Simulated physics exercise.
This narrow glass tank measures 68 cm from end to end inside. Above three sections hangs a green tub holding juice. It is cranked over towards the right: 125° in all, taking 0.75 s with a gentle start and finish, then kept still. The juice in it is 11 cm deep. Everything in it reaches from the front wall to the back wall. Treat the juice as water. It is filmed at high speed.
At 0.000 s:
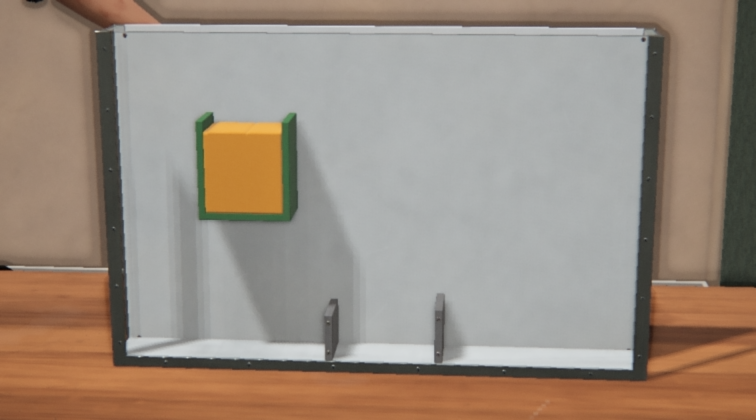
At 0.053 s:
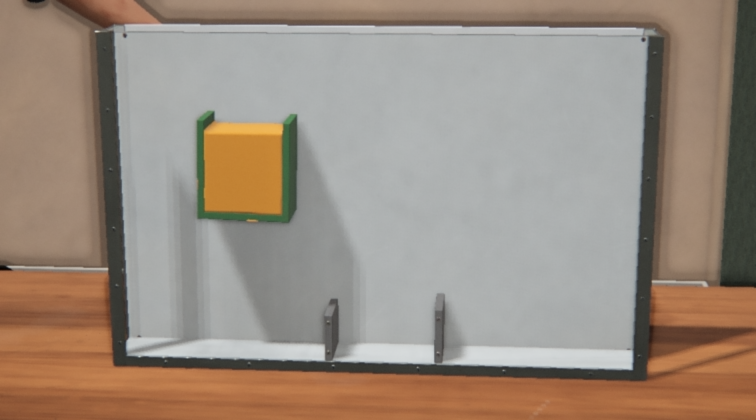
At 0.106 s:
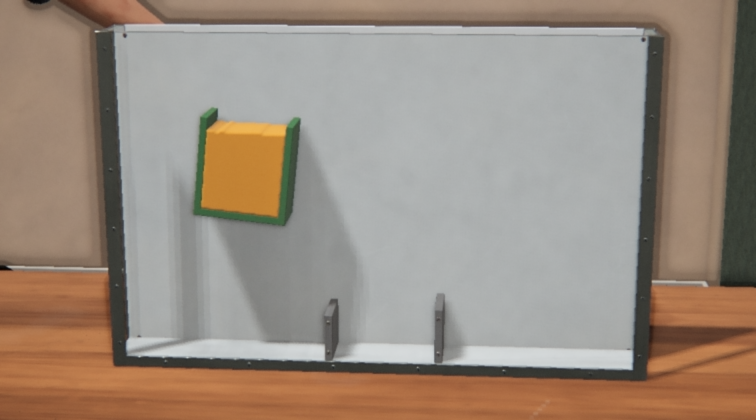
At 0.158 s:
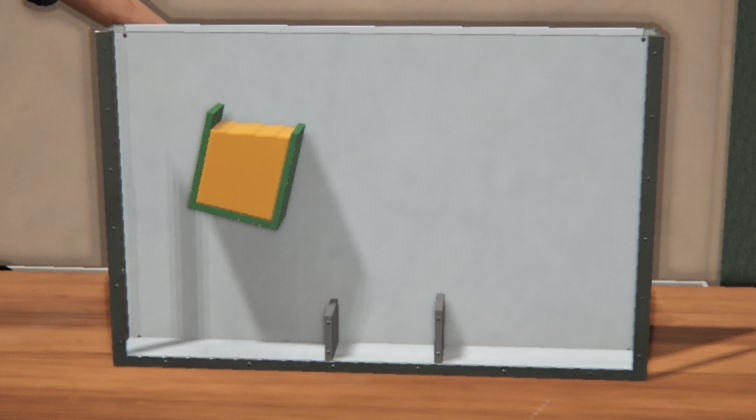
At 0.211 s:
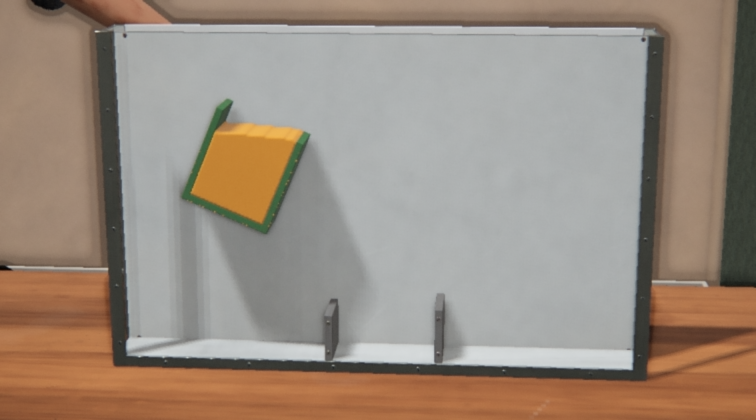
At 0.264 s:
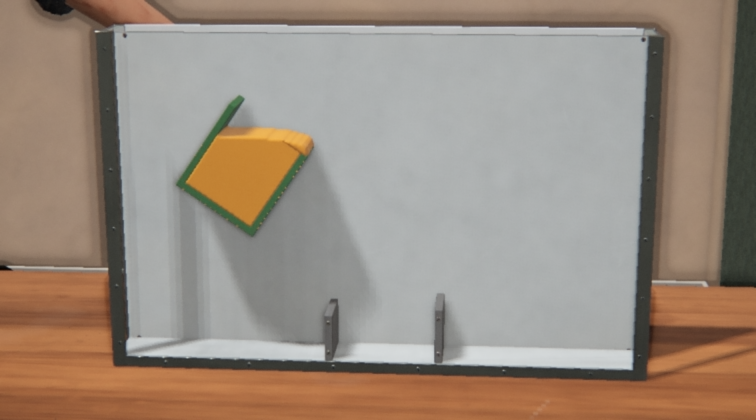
Green tub of orange juice tilting steadily to the right above three sections, the juice shifting toward and over its lowered right lip.
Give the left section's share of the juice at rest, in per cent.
About 35 per cent.
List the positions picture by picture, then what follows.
The tub leans 0°; its pouring lip is at (285, 124); the highest juice is at (234, 134); divider tops at (328, 317) and (439, 312), in the first picture.
The tub leans 2°; its pouring lip is at (286, 125); the highest juice is at (219, 134), in the second picture.
The tub leans 6°; its pouring lip is at (289, 129); the highest juice is at (222, 133), in the third picture.
The tub leans 13°; its pouring lip is at (294, 135); the highest juice is at (220, 134), in the fourth picture.
The tub leans 23°; its pouring lip is at (299, 145); the highest juice is at (227, 135), in the fifth picture.
The tub leans 34°; its pouring lip is at (303, 157); the highest juice is at (245, 139), in the sixth picture.
By 0.46 s the sections hold 0, 2 and 0 per cent, with 98 still above them.
By 0.71 s the sections hold 11, 53 and 0 per cent, with 37 still above them.
By 1.04 s the sections hold 31, 49 and 12 per cent, with 8 still above them.
At rest it is 33 per cent left, 52 middle, 15 right.
